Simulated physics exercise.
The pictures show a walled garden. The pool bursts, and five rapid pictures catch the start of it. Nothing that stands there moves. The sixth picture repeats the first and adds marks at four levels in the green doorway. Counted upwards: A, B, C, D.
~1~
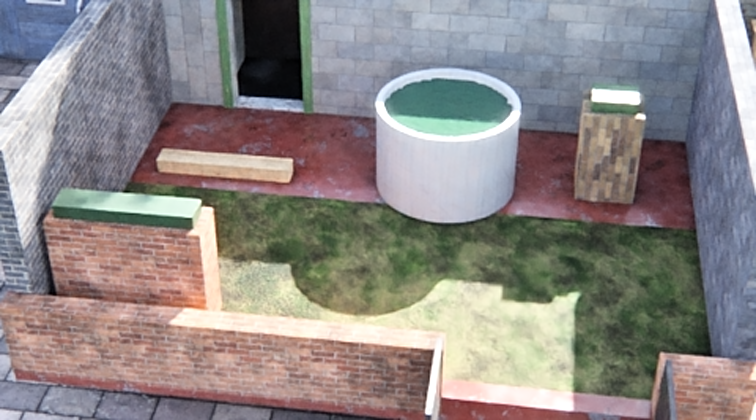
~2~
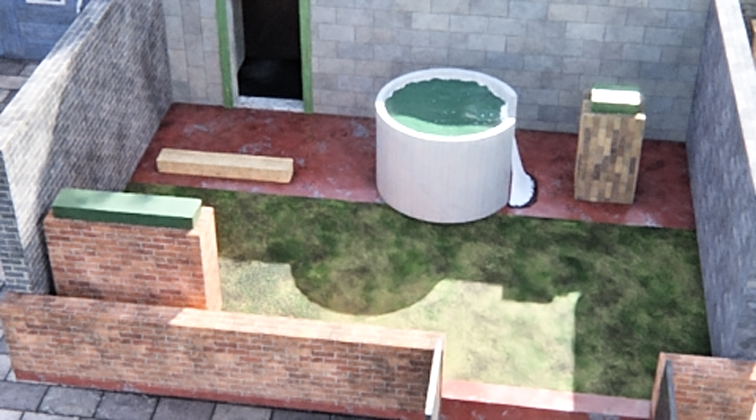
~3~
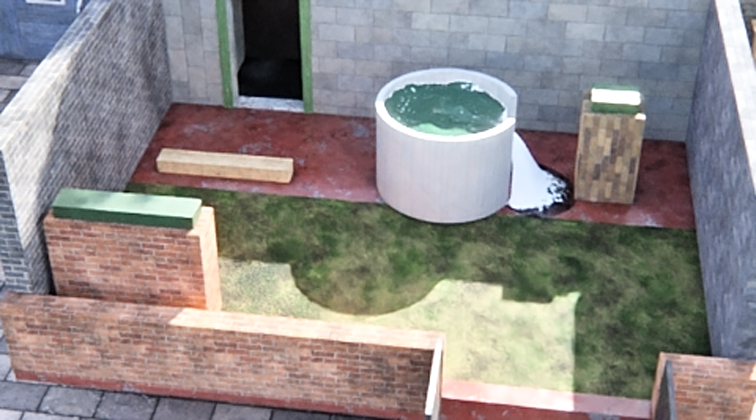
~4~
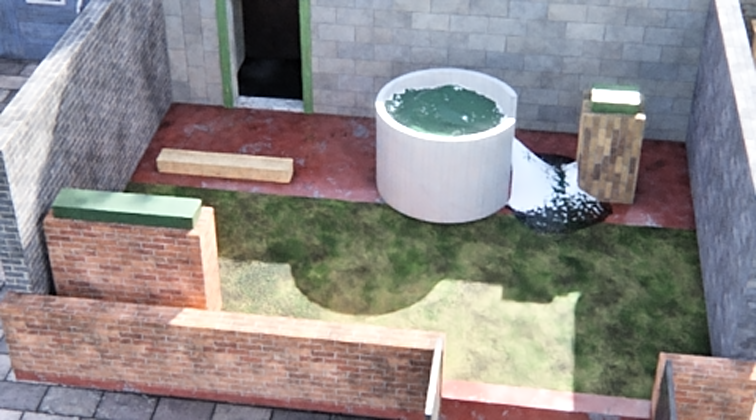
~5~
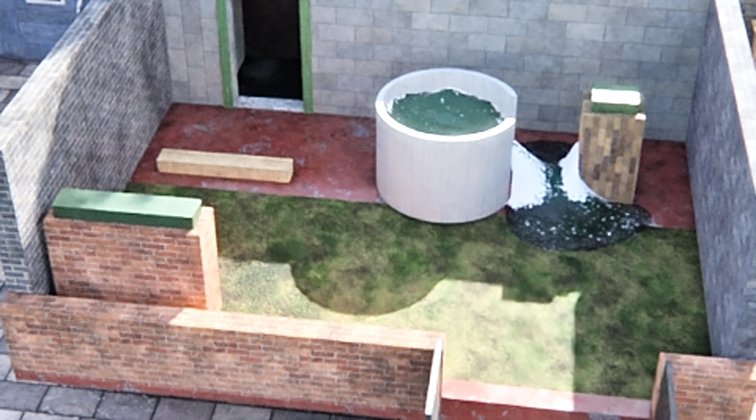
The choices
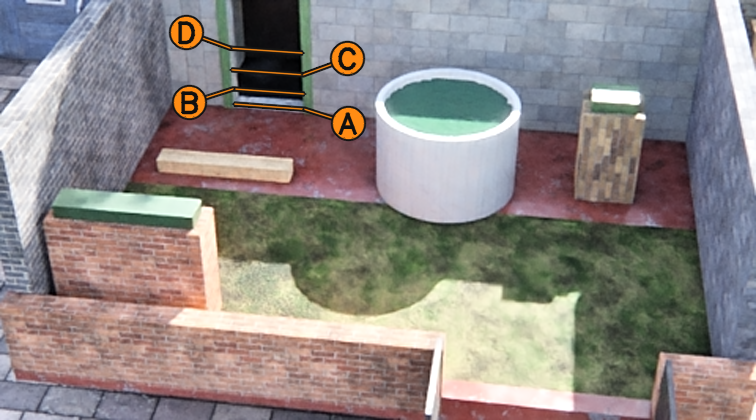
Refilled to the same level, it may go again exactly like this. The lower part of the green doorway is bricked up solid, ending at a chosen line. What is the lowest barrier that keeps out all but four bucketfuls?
Line A.
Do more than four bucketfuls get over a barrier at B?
No, that is safe.
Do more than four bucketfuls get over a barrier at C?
No.
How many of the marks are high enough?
All of them.
In orange, A at (269, 106); B at (268, 91); C at (267, 72); D at (266, 50); from the bottom up A, B, C, D.
With A, nothing gets over.
With B, nothing gets over.
With C, nothing gets over.
With D, nothing gets over.
